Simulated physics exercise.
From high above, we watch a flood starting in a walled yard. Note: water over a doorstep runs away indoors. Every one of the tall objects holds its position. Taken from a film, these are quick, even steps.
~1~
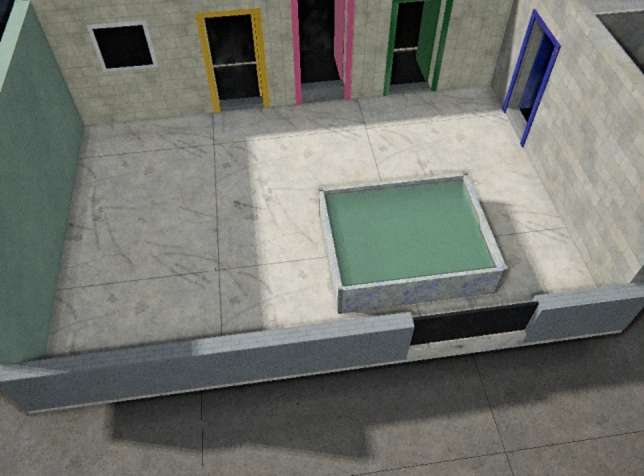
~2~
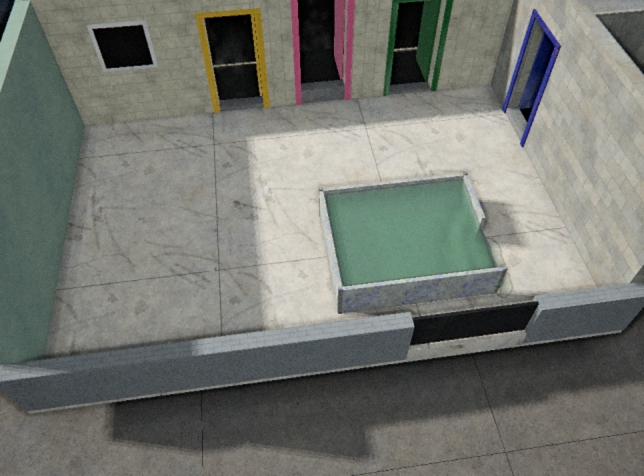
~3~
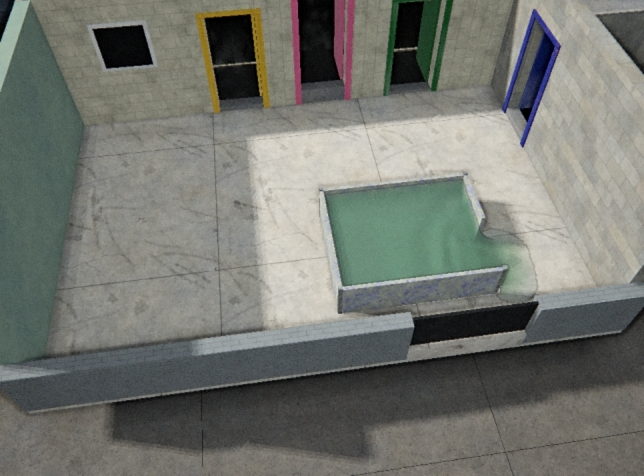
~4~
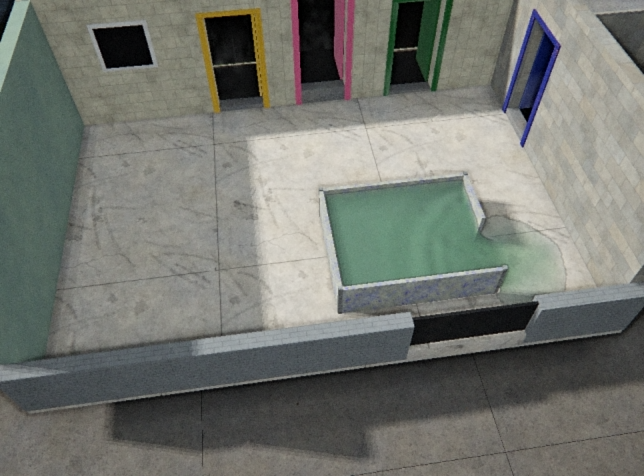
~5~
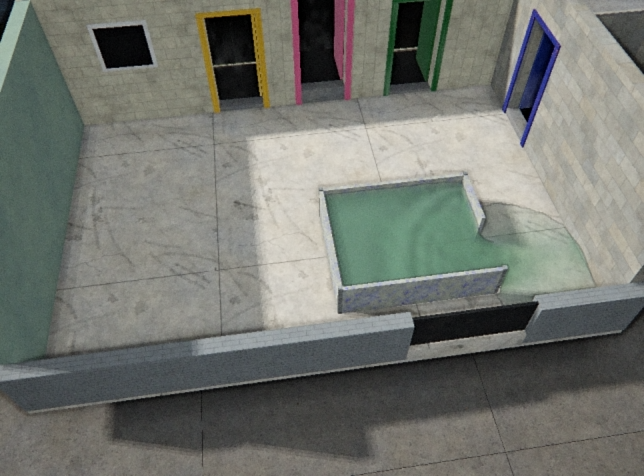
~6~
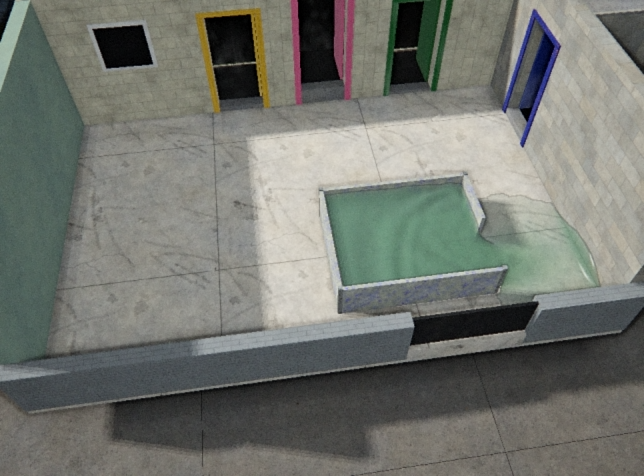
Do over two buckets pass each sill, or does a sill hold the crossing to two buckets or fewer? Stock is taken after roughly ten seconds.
My prediction: The blue door copes honestly, the yellow door copes honestly, the pink door copes honestly, the green door gets overwhelmed honestly.
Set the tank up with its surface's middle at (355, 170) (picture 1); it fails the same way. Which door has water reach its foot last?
The yellow-painted one.
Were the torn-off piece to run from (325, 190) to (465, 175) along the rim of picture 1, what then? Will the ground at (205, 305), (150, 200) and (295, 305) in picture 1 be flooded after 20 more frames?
Going in your order, I'd say still bare, then still bare, then still bare.
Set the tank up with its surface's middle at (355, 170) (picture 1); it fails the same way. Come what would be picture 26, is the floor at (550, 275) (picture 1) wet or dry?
Soaked.
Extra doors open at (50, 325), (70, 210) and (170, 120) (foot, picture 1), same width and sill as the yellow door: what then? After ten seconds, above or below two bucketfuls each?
One after the other: Takes less, keeps below it, keeps below it.
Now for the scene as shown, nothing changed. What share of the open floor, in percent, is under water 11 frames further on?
Around 15 percent.
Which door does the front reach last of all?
Answer - the yellow-painted one.
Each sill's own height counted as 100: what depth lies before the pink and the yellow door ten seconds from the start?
About 20 %, then 40 %.
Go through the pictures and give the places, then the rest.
In the first frame, the tank at (407, 230) is whole and still.
In the second frame, water pours out at (485, 258) and has run to (504, 291).
In the third frame, water pours out at (485, 260) and has run to (523, 247).
In the fourth frame, the front is at (550, 244), out from the gap at (485, 260).
In the fifth frame, the front is at (591, 280), out from the gap at (485, 260).
In the sixth frame, the front is at a hidden place, out from the gap at (485, 260).
A moment on, water covers 10 % of the floor; the blue door not reached, the yellow door not reached, the pink door not reached, the green door not reached.
Next, water covers 15 % of the floor; the blue door wet at the sill, nothing in, the yellow door not reached, the pink door not reached, the green door not reached.
Then, water covers 30 % of the floor; the blue door wet at the sill, nothing in, the yellow door not reached, the pink door not reached, the green door under two buckets in.
Later, water covers 60 % of the floor; the blue door wet at the sill, nothing in, the yellow door wet at the sill, nothing in, the pink door wet at the sill, nothing in, the green door over two buckets in.
In the end, water covers 95 % of the floor; the blue door wet at the sill, nothing in, the yellow door wet at the sill, nothing in, the pink door wet at the sill, nothing in, the green door far over two buckets in.
